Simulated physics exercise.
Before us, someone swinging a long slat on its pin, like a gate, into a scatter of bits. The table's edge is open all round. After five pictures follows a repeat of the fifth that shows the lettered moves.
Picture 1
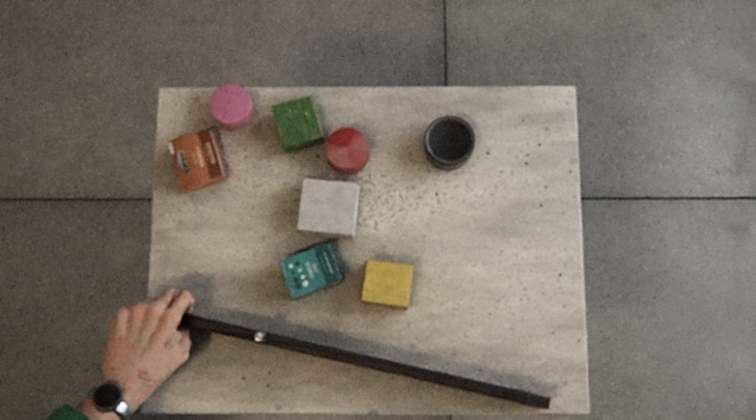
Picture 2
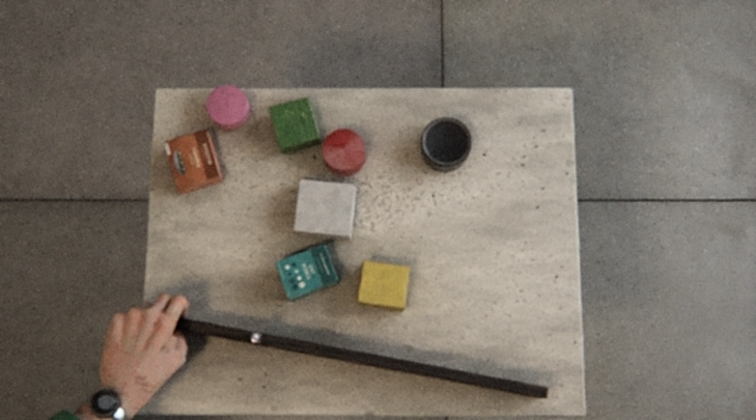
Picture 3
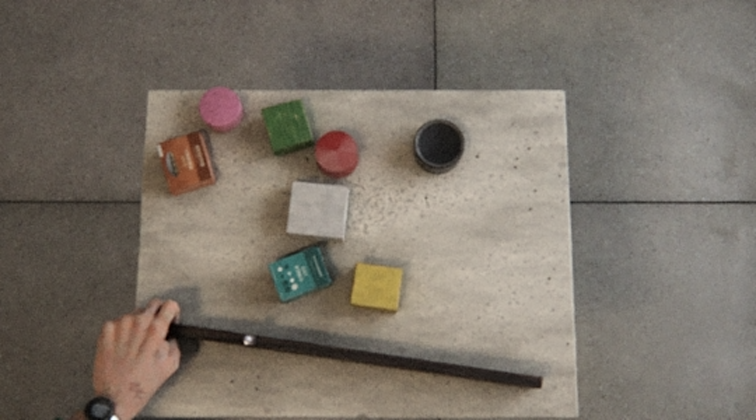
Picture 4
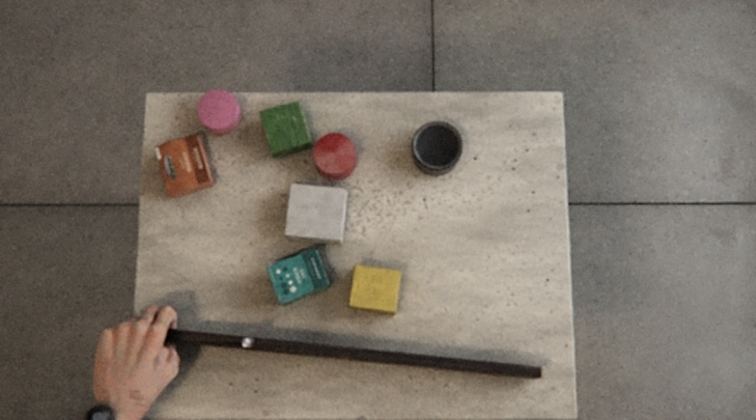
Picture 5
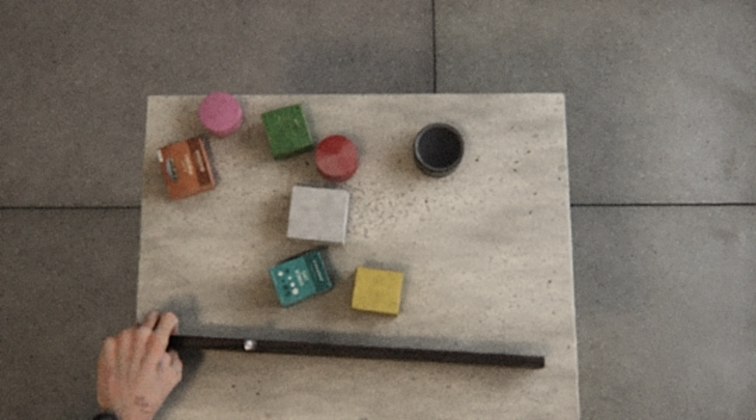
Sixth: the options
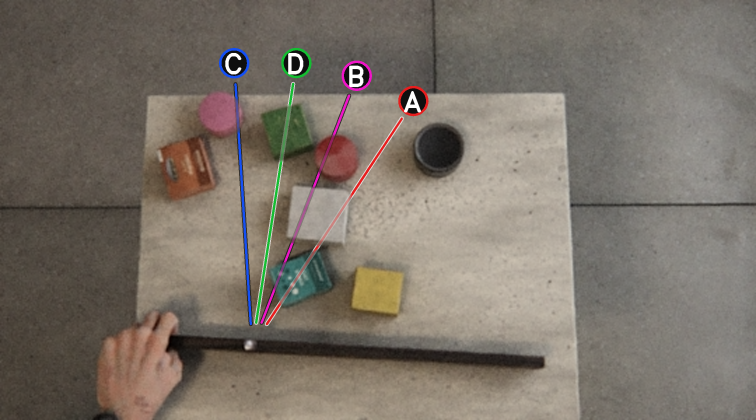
The clip opens on a pale tabletop with colourful boxes, round tins, a dark tub and scattered bits, while a hand at lower left holds a long black slat slanting down to the right. The slat's far end swings slowly upward, leaving it nearly level below the unmoved objects.
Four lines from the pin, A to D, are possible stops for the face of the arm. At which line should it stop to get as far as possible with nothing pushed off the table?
Up to line A.
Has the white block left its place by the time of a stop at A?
By then, yes.
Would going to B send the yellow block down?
No.
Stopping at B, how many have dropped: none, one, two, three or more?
By then, one.
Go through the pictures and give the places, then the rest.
In the first frame, orange packet (197, 161); red tin (347, 152); green block (299, 125).
In the second frame, arm (407, 366); turquoise box (308, 273).
In the third frame, arm (401, 362); pink pot (222, 110).
In the fourth frame, arm (400, 358); black tub (436, 149).
In the fifth frame, arm (404, 354); red tin (337, 159); green block (288, 132); turquoise box (301, 280).
On the marked copy, A at (336, 219); B at (307, 206); C at (243, 200); D at (275, 200).
Taking A. A third of the way, arm (395, 296); yellow block (371, 279); pink pot (221, 115).
Two thirds of the way, arm (365, 245); white block (300, 198); turquoise box (296, 276).
When it is over, arm (334, 220); black tub (381, 101); green block (286, 126); nothing has fallen.
As for the rest, B drops the black tub; C drops the black tub and green block; D drops the black tub.
